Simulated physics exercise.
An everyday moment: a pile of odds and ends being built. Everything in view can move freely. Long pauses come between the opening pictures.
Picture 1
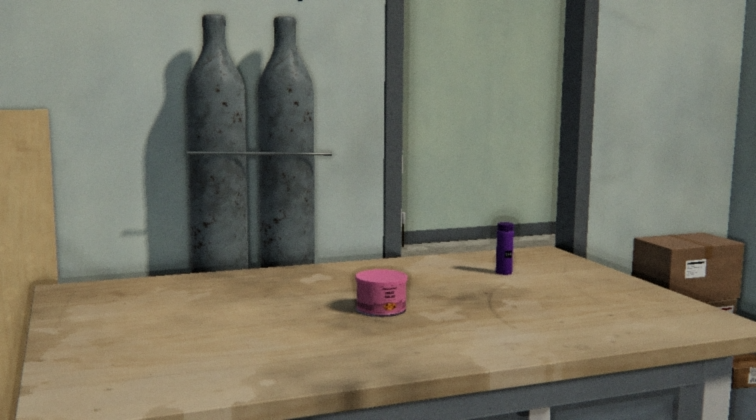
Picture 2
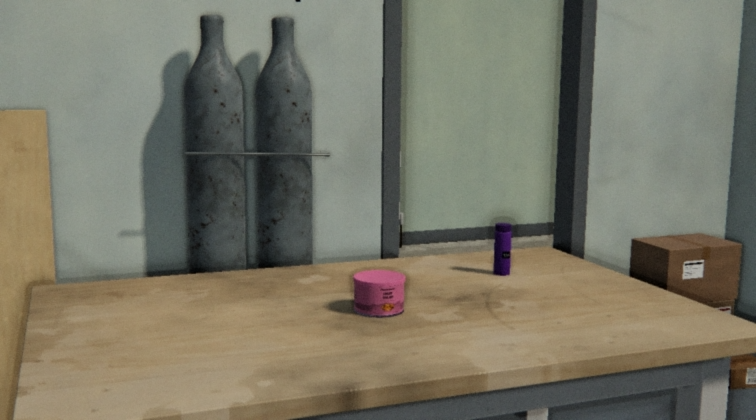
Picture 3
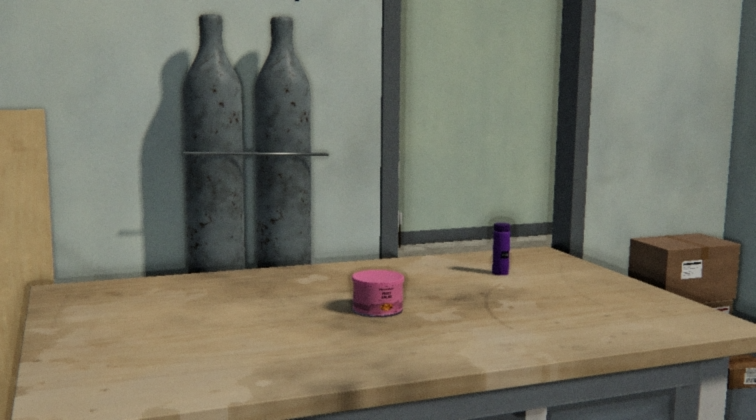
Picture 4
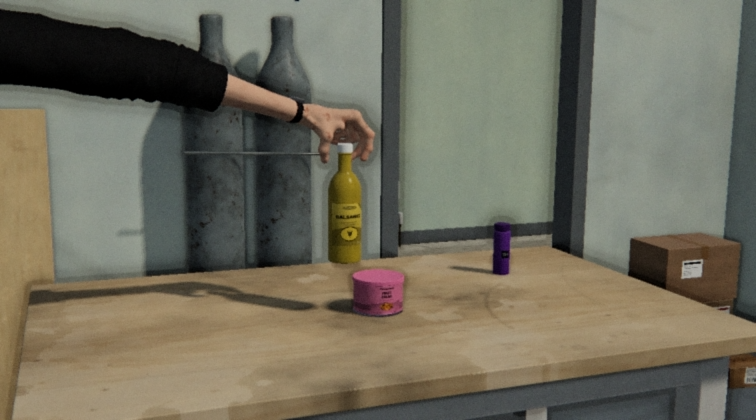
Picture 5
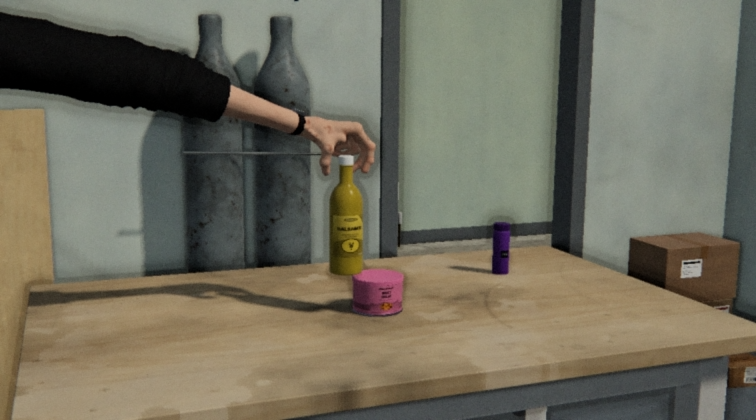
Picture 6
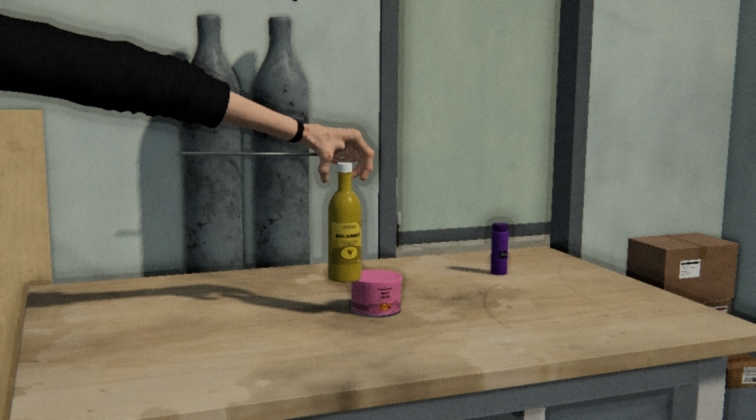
On a wooden table in a workshop-like room, a pink tub and a purple shaker sit still until an arm in a black sleeve reaches in from the left and lowers a yellow bottle upright just behind the tub.
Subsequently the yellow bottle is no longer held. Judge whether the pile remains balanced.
The balance fails.
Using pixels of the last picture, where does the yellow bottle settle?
It ends up close to (269, 305).
Then, 0.40 s later than the last frame, yellow bottle now fallen.
Then, 0.50 s later than the last frame, things are still on the move.
Then, 0.60 s later than the last frame, as before.
Then, 1.80 s later than the last frame, nothing new.
When it is over, fallen, yellow bottle; the other 2 as before. End places, in pixels of the last picture, yellow bottle near (269, 304). The pile gives way.
